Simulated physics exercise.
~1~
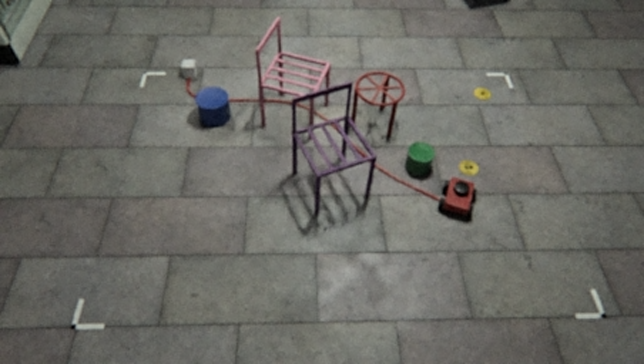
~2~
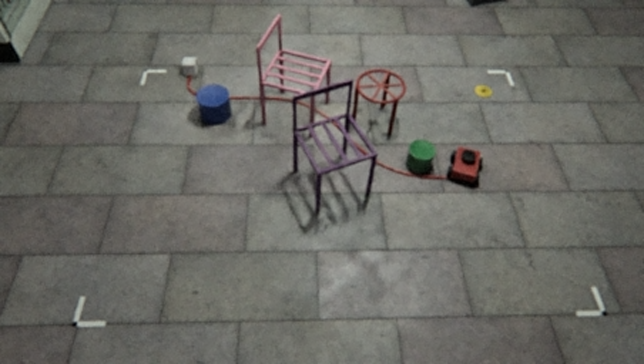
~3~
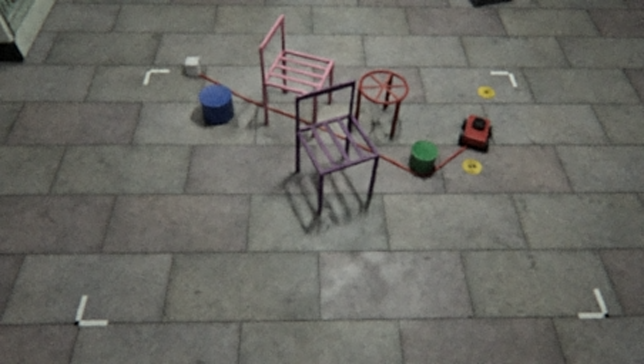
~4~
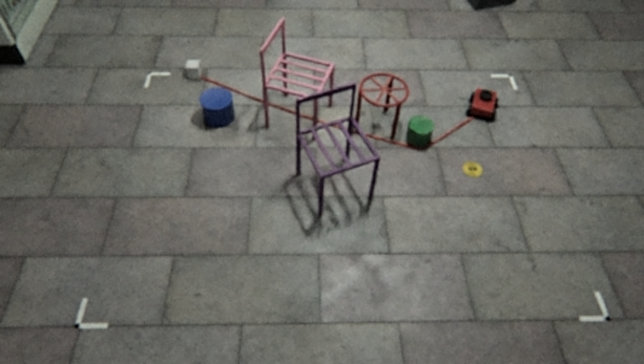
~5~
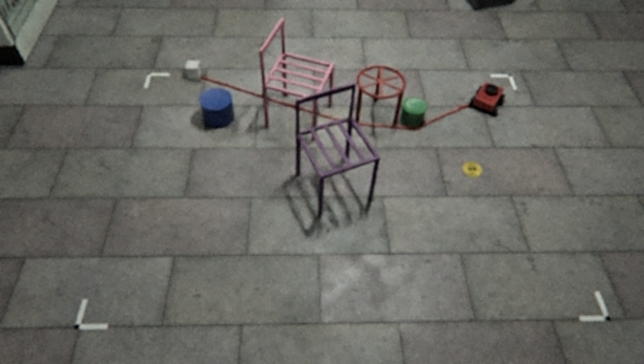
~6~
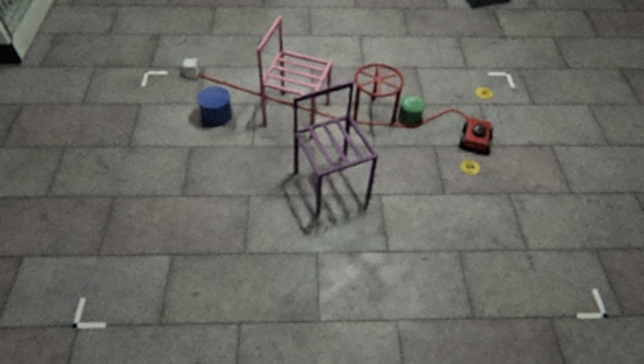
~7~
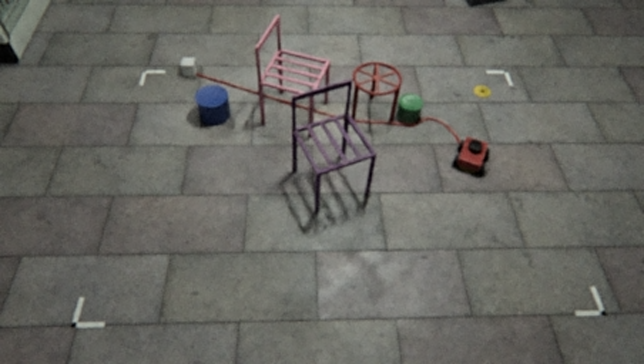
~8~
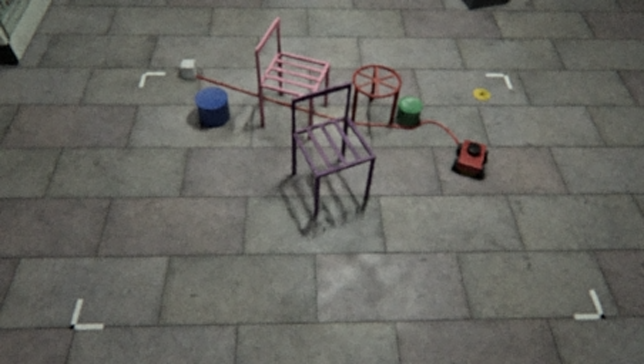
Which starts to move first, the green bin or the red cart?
The red cart starts to move first. The green bin only shifts later, once the cart has driven farther up the right side.
